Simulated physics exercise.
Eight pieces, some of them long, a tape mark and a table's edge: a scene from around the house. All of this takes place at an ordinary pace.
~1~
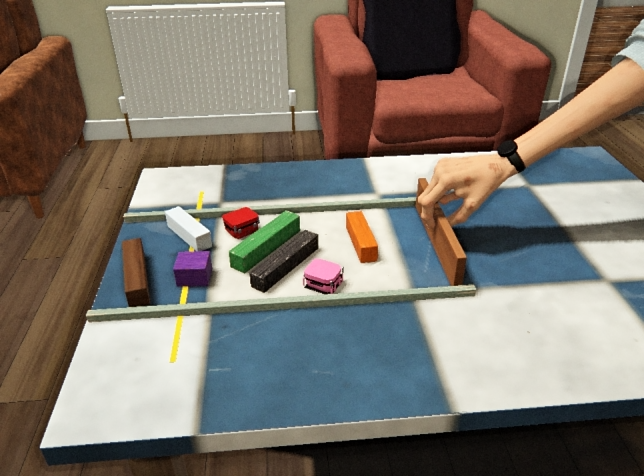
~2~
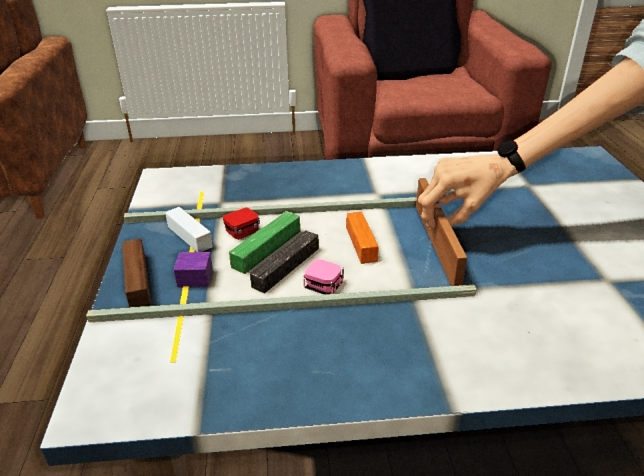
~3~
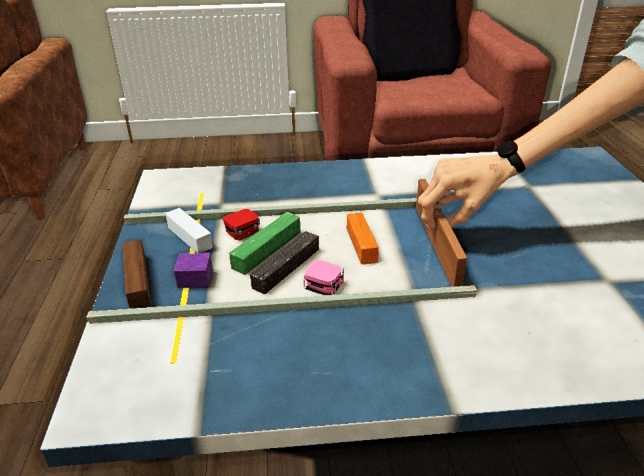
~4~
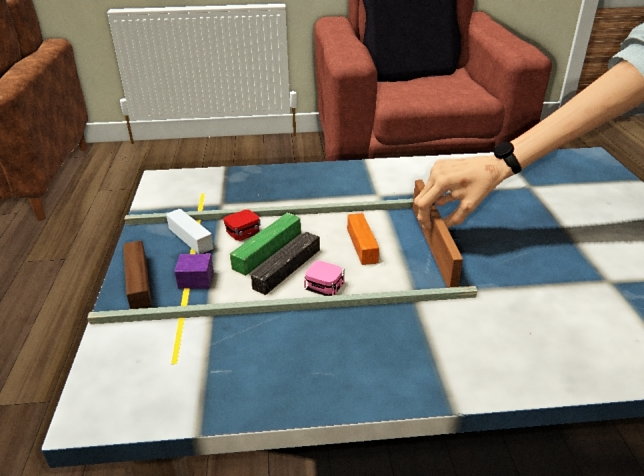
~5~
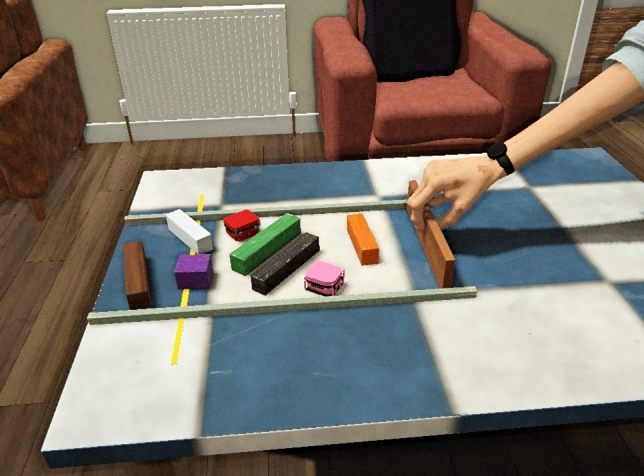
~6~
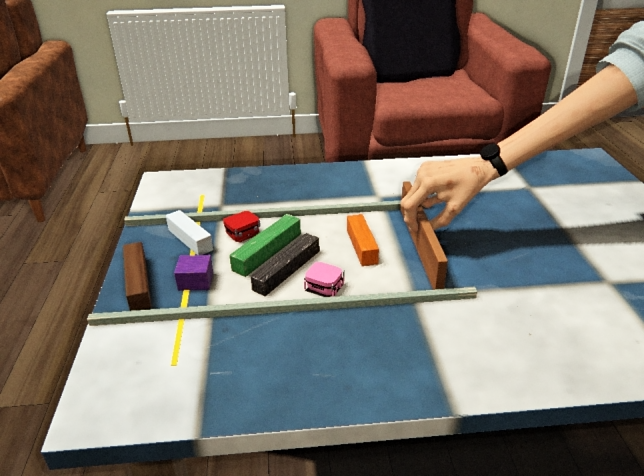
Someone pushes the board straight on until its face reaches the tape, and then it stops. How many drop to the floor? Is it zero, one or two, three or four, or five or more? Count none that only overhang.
Count: One or two.
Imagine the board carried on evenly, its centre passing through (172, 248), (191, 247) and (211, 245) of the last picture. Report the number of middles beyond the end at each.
Counts: 2, 1, 0.
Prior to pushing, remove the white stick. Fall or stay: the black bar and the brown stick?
Looking at each, the black bar holds its spot and the brown stick drops away.
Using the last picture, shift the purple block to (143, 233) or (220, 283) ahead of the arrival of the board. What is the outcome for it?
First place: It comes off; second place: It remains in place.
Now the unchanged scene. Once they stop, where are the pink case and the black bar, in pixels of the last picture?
Same order as the question: First (168, 297), second (151, 276).
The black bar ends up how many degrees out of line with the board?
The angle comes out near 10 degrees.
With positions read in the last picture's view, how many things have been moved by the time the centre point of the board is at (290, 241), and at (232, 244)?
Counts: 5 / 8.
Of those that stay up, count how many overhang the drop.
The figure is 1.
A little later, none off yet; brown stick at rest near (136, 275); white stick at rest near (189, 232); purple block at rest near (194, 273).
Next, none off yet; brown stick shifted a little near (123, 277); white stick shifted a little near (155, 234); purple block shifted about its own width near (153, 278).
When it is over, the number that fall off is one or two; down, brown stick.
